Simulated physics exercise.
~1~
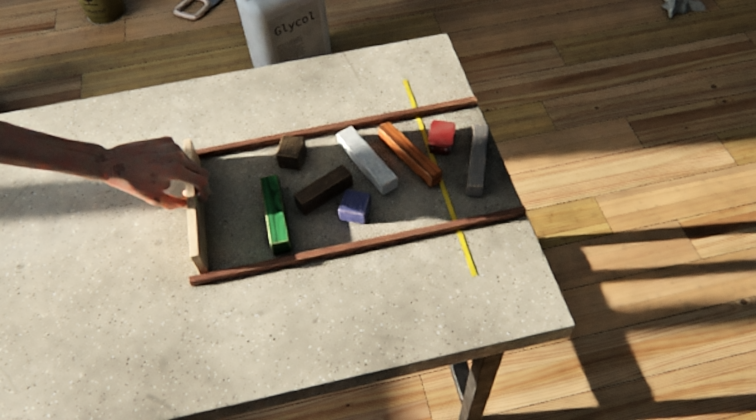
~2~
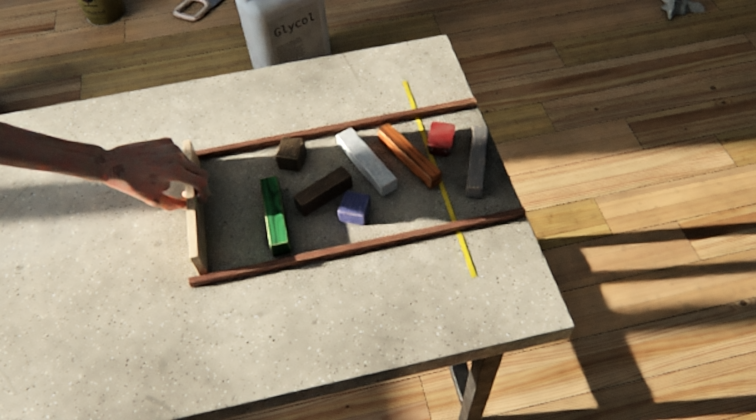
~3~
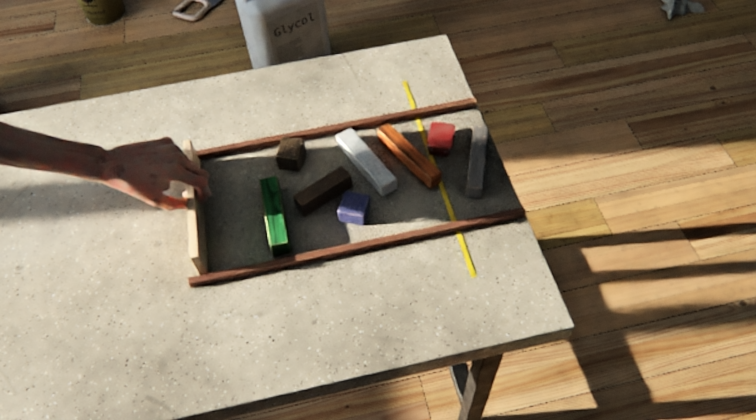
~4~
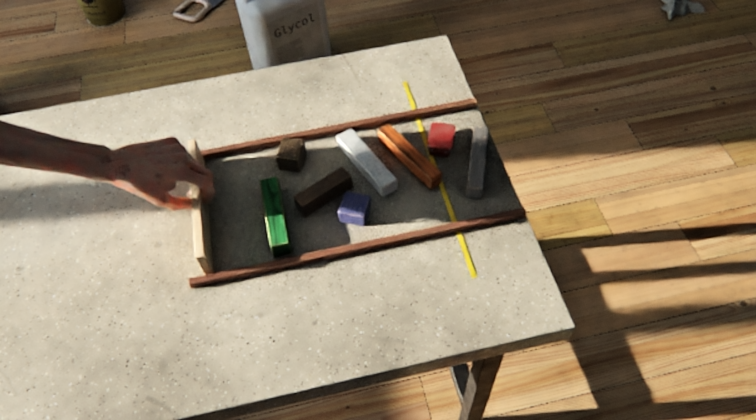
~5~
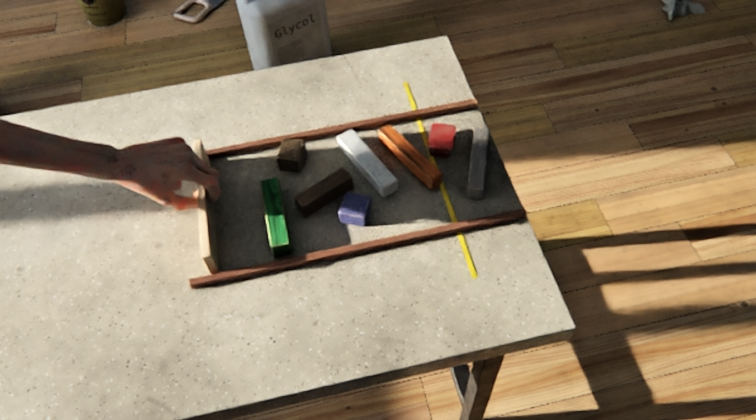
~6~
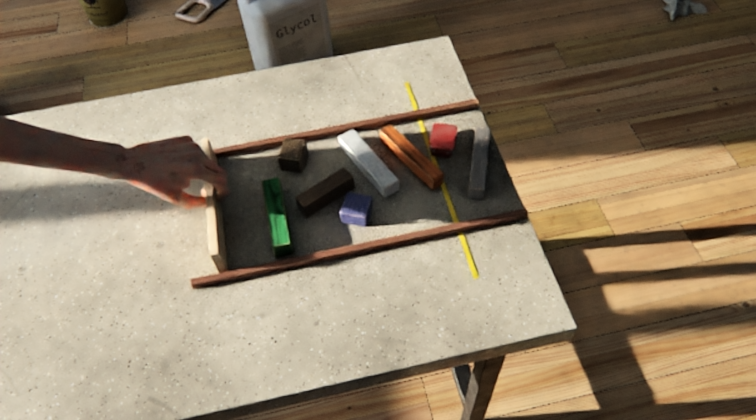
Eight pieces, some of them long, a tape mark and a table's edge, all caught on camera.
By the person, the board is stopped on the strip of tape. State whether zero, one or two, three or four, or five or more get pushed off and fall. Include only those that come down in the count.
Result: One or two pushed off and fallen.
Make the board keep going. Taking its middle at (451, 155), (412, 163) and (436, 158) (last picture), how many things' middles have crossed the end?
The numbers past the end are 3, 0 and 2.
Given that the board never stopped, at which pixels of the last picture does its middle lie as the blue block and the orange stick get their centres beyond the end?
The blue block puts it at (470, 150), the orange stick at (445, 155).
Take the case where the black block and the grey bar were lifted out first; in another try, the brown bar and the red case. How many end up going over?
Tally per try: 0 / 1.
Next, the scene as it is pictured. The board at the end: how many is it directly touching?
That makes 2.
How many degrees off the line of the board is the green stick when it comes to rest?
Near 0 degrees.
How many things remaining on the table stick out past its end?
You'd get 0.
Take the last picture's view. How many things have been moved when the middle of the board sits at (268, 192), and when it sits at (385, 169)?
I make it 1 at the first spot and 7 at the other.
Soon after, none off yet; grey bar at rest near (480, 162); red case at rest near (443, 140); orange stick at rest near (411, 156).
Then, none off yet; grey bar at rest near (480, 162); red case moving near (446, 138); orange stick moved a little near (422, 148).
Further on, none off yet; grey bar moving near (487, 163); red case moved about its own width near (467, 128); orange stick moved a little near (454, 139).
At rest, the number that fall off is one or two; fallen, red case and grey bar.
